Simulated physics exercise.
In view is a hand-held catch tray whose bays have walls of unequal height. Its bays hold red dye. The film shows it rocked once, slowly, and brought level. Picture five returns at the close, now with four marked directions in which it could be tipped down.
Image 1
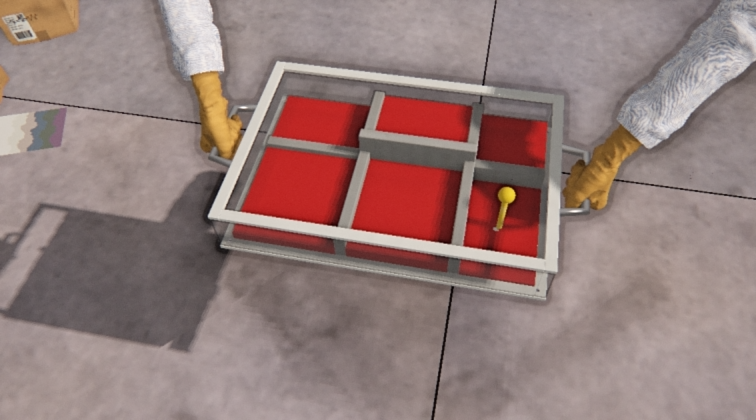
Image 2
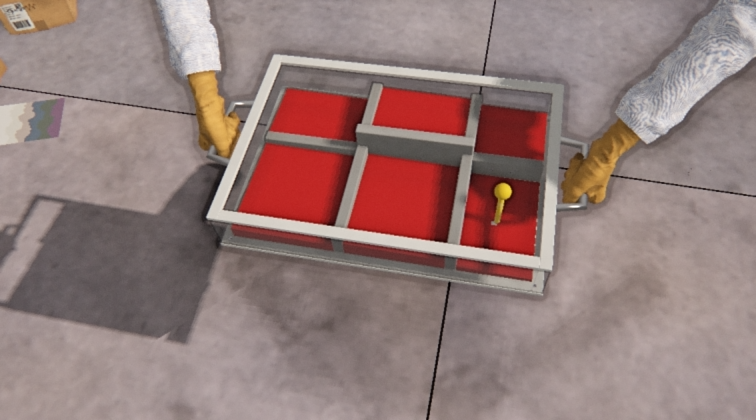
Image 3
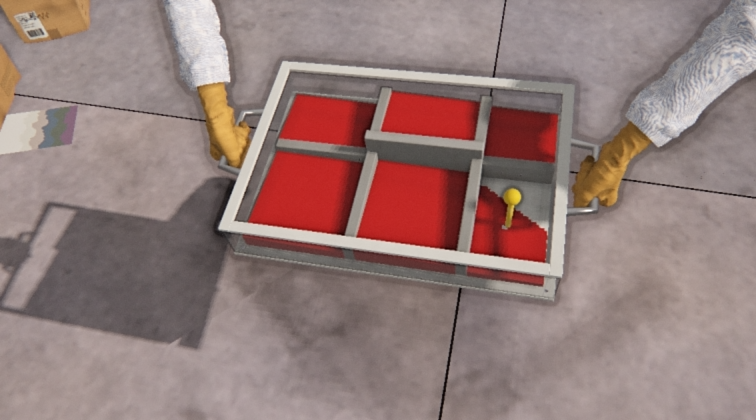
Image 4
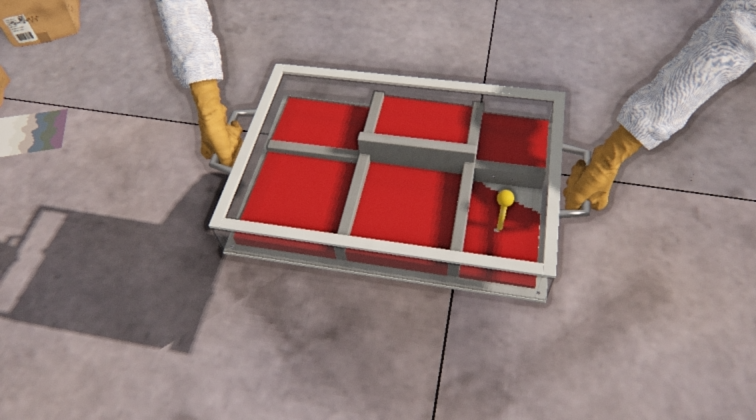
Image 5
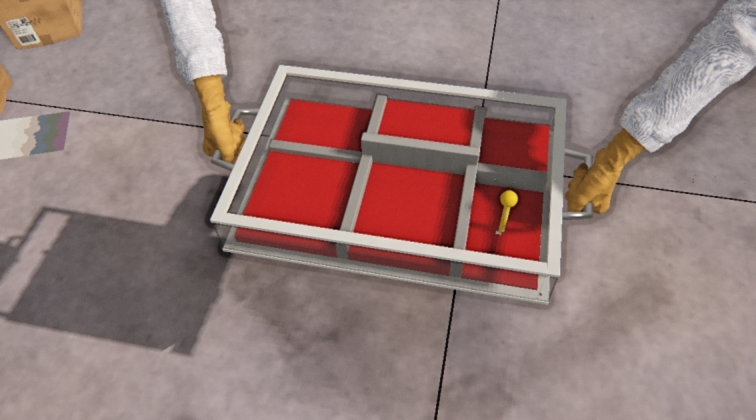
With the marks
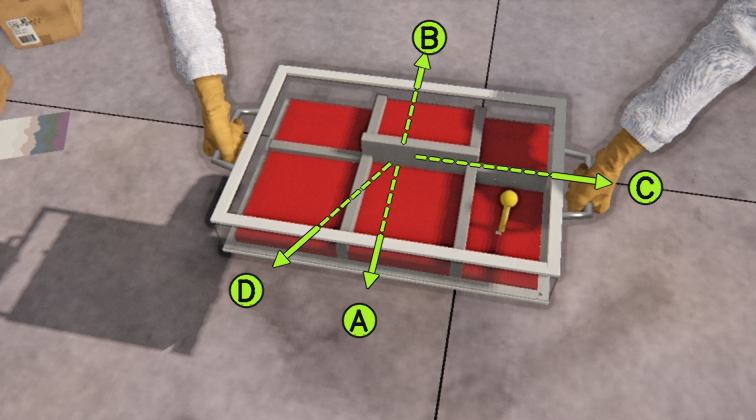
On a grey tiled floor, gloved hands held a divided tray of red dye, rocked it slightly so the dye drew partly back around a yellow peg at front right, then brought it level again.
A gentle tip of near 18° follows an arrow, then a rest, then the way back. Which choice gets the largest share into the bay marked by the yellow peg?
Go for C.
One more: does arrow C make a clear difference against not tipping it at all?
Yes, by a good deal.
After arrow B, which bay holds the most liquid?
It is the back middle one.
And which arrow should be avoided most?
That would be B.
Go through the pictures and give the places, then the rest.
The tray is level; deepest in the back middle bay, at (423, 126), shallowest in the front right; yellow peg at (507, 195), in the first picture.
Tipped about 4° down to the front left; no wall is crossed, in the second picture.
Tipped about 6° down to the front left; no wall is crossed; yellow peg at (512, 197), in the third picture.
Tipped about 3° down to the front left; no wall is crossed, in the fourth picture.
The tray is level; deepest in the back middle bay, at (425, 129), shallowest in the front right; yellow peg at (509, 199), in the fifth picture.
On the marked copy, A ends at (369, 282); B ends at (424, 57); C ends at (606, 182); D ends at (277, 263).
With A, about 9 % of the liquid ends in the peg's bay; nothing spills.
With B, about 4 % of the liquid ends in the peg's bay; nothing spills.
With C, about 16 % of the liquid ends in the peg's bay; nothing spills.
With D, about 10 % of the liquid ends in the peg's bay; nothing spills.
